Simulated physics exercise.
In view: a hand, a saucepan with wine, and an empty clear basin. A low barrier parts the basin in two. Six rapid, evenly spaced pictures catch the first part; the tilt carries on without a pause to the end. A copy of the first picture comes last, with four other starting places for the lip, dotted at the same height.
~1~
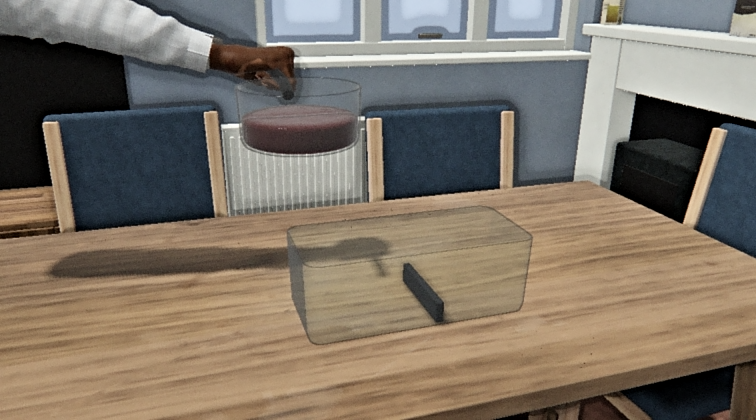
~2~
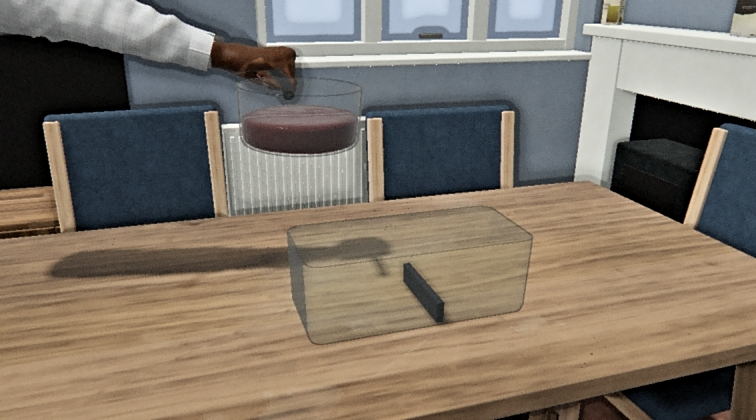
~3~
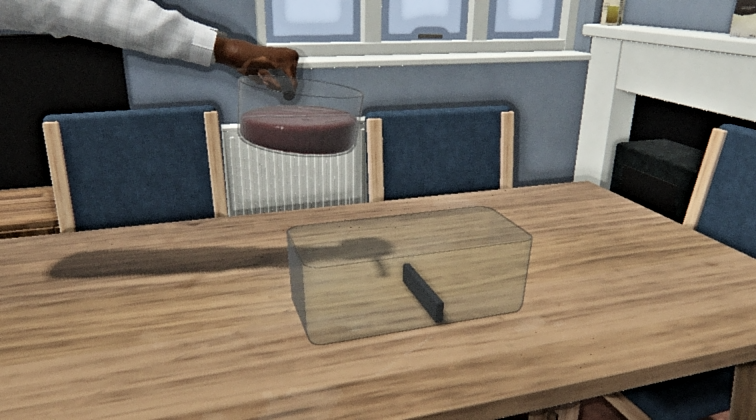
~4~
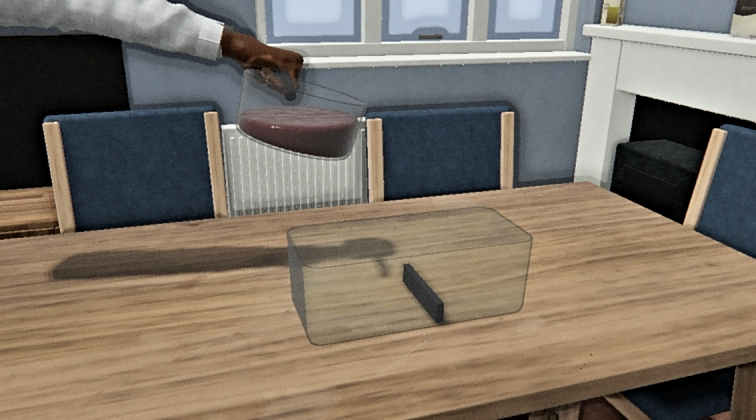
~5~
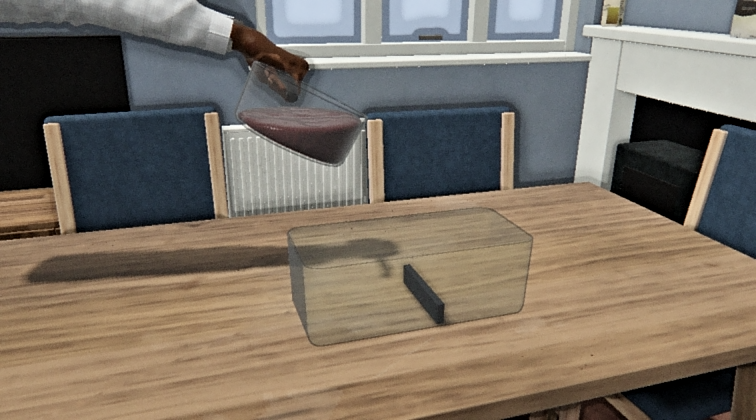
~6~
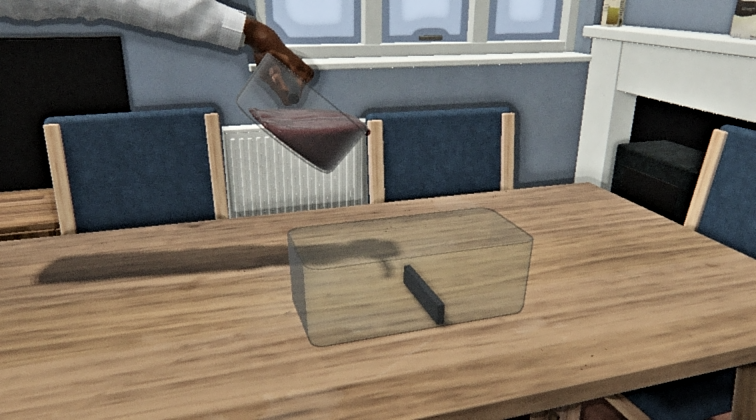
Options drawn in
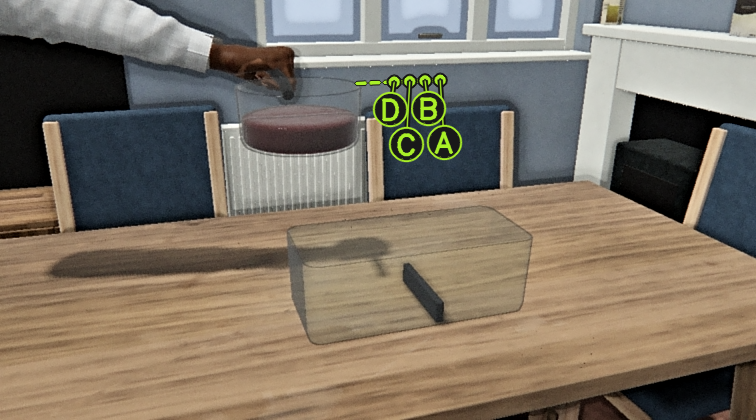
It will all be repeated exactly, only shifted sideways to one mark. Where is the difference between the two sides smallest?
It is D.
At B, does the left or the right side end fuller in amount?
The right side.
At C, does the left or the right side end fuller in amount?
The right one.
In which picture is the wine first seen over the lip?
In picture 6.
In lime, A at (440, 80); B at (425, 80); C at (409, 81); D at (394, 82).
For dot A, about 9 % ends left of the wall and 89 % right of it.
For dot B, about 17 % ends left of the wall and 82 % right of it.
For dot C, about 34 % ends left of the wall and 65 % right of it.
For dot D, about 50 % ends left of the wall and 49 % right of it.
